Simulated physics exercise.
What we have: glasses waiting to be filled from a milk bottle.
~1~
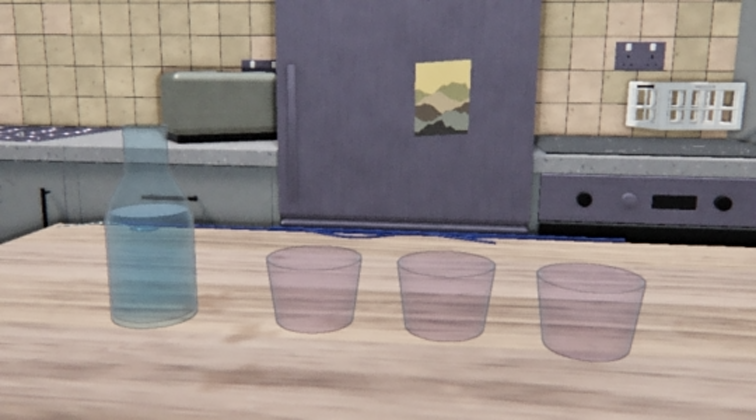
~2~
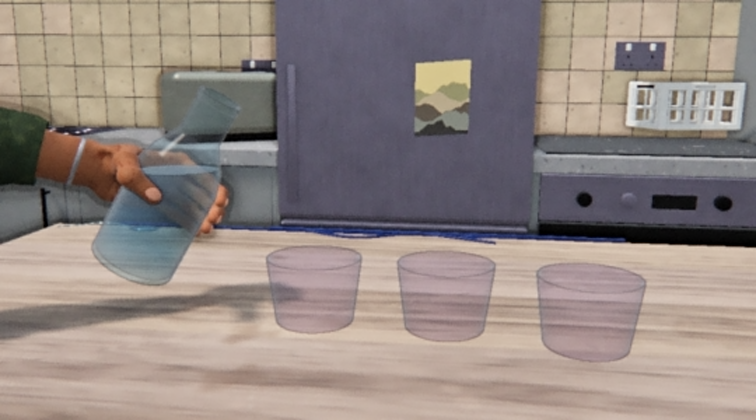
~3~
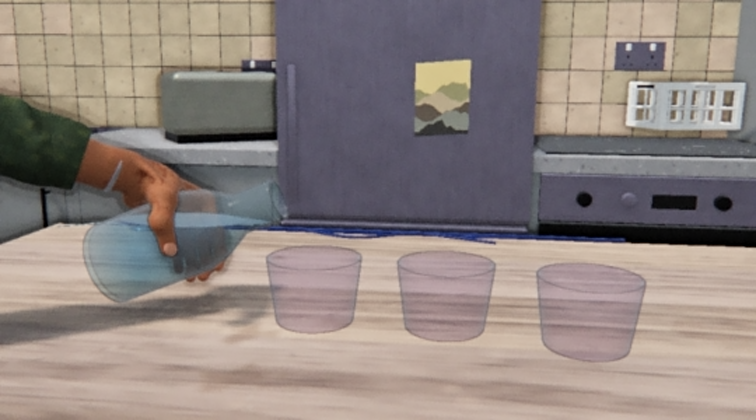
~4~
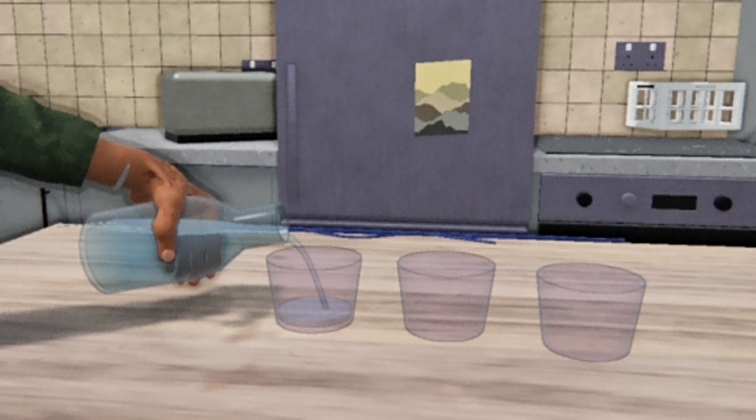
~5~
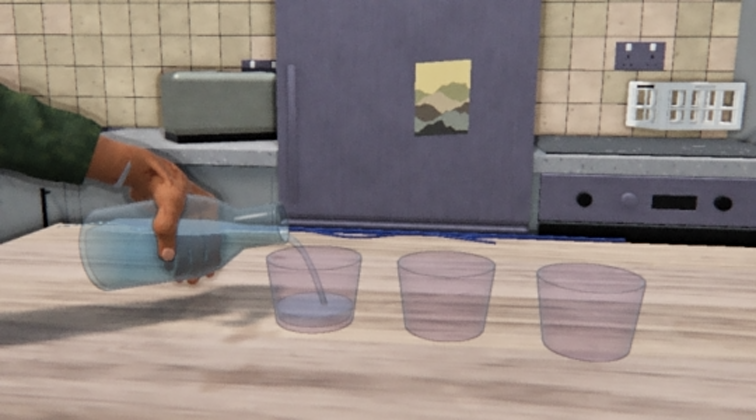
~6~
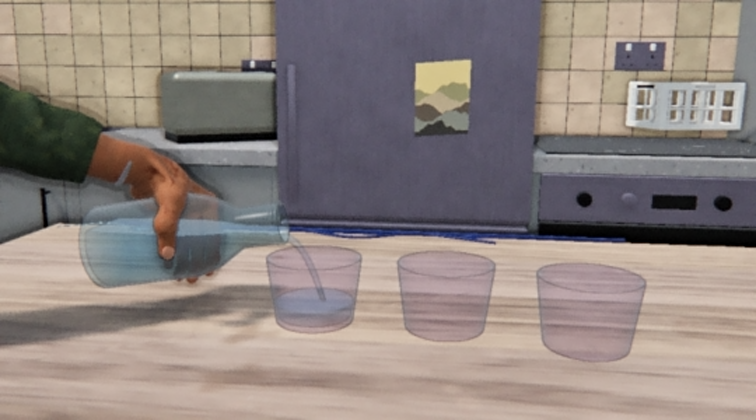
In a kitchen, a hand lifted a bottle of bluish liquid from a wooden table, tilted it to the right, and poured a thin stream into the leftmost of three clear pinkish glasses.
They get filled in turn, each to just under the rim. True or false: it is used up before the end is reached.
True.
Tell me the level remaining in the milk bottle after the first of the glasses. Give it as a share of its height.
About 25 per cent.
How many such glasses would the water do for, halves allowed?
I'd say near 2.0 of those.
A moment on, the first is about half full.
Further on, the first is done and the milk bottle has about half of its load.
When it is over, the milk bottle is empty with one filled and the next at nearly all of a serving.
